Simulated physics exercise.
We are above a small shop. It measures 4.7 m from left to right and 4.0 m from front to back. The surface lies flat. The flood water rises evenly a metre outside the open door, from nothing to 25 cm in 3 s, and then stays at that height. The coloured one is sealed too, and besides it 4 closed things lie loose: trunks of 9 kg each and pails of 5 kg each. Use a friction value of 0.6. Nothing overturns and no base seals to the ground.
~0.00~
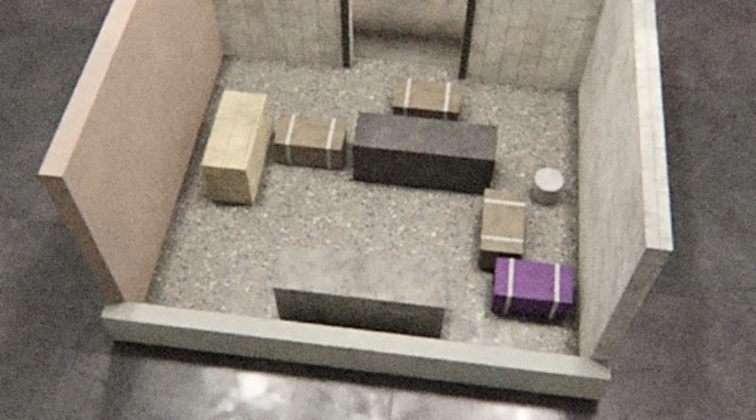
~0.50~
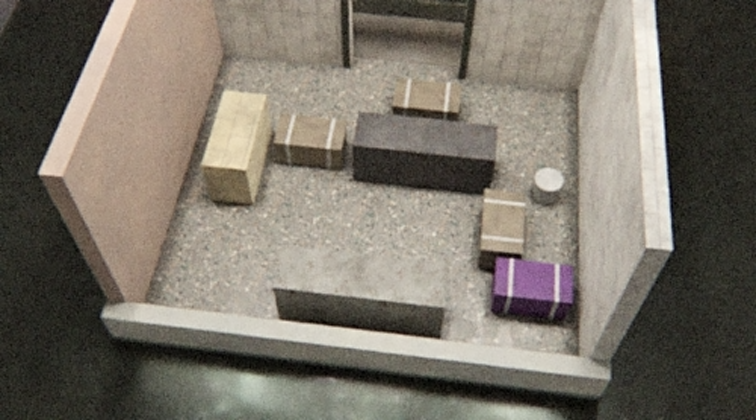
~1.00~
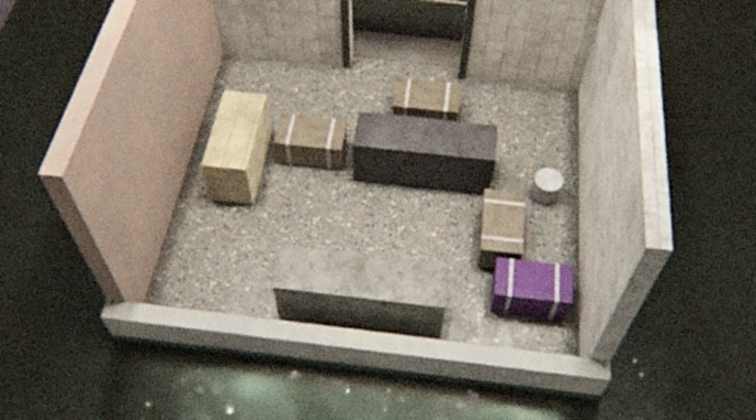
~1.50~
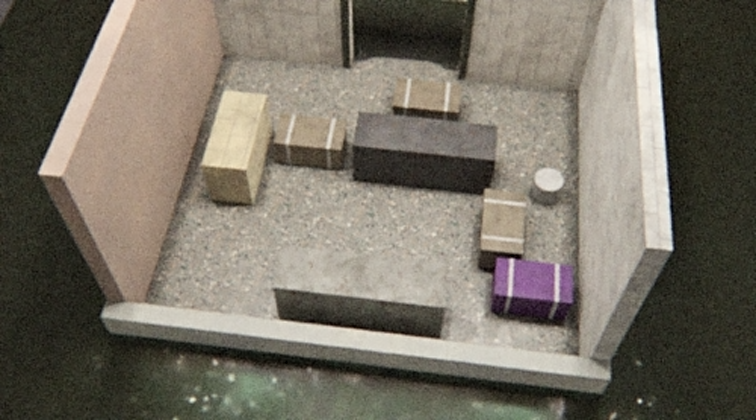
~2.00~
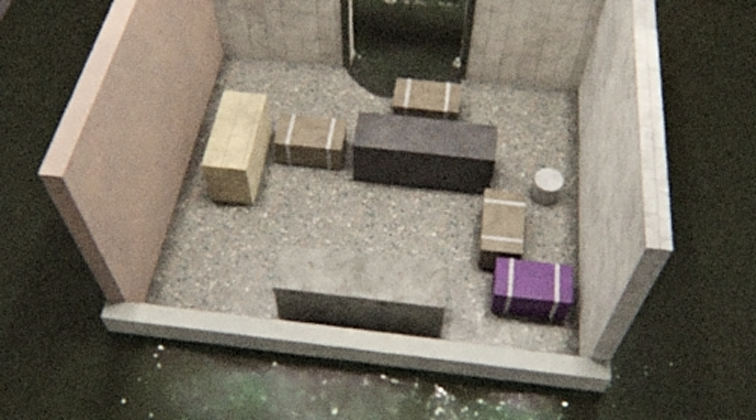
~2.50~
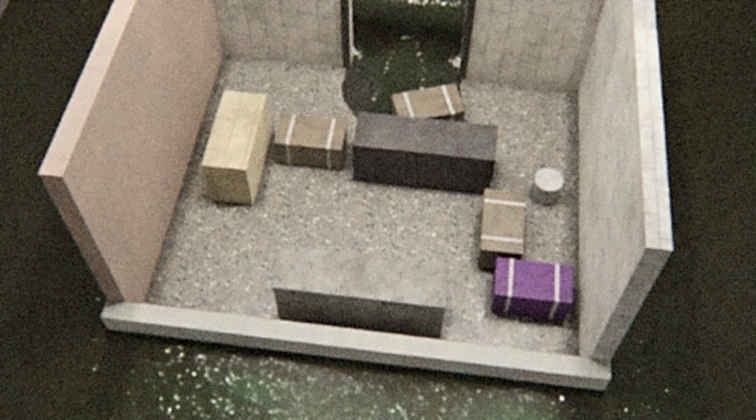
At first the trunks, including a purple one, and a pale pail sit still on the dry floor of a small shop while the ground outside turns dark and wet. Water then creeps in through the open doorway at the back, and the trunk nearest it turns slightly as the others stay put.
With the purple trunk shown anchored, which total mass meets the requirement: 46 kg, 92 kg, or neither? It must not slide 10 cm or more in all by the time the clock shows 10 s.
The answer is 46 kg already.
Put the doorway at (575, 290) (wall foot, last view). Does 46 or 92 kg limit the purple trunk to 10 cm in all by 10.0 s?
Answer: Only the upper mass works.
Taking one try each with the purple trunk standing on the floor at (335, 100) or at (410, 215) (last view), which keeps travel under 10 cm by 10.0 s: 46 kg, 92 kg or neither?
Try by try, must use the heavier; any option works.
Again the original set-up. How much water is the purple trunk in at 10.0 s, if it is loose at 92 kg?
13 cm, roughly.
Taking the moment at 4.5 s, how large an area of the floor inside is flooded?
Around 7.5 m2 of it.
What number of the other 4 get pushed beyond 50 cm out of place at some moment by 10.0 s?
Answer: 4.
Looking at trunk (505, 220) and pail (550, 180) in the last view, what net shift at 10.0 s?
In that order: 60 cm, 100 cm.
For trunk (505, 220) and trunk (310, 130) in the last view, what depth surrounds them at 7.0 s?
Some 5 cm at the first, some 9 cm at the second.
After 3.5 s the purple trunk would be 0 cm from its start with 46 kg and 0 cm from its start with 92 kg; 0 cm of water round it then.
After 4.5 s the purple trunk would be 0 cm from its start with 46 kg and 0 cm from its start with 92 kg; 0 cm of water round it then.
After 7.0 s the purple trunk would be 0 cm from its start with 46 kg and 0 cm from its start with 92 kg; 6 cm of water round it then.
After 10.0 s the purple trunk would be 4 cm from its start with 46 kg and 0 cm from its start with 92 kg; 13 cm of water round it then.
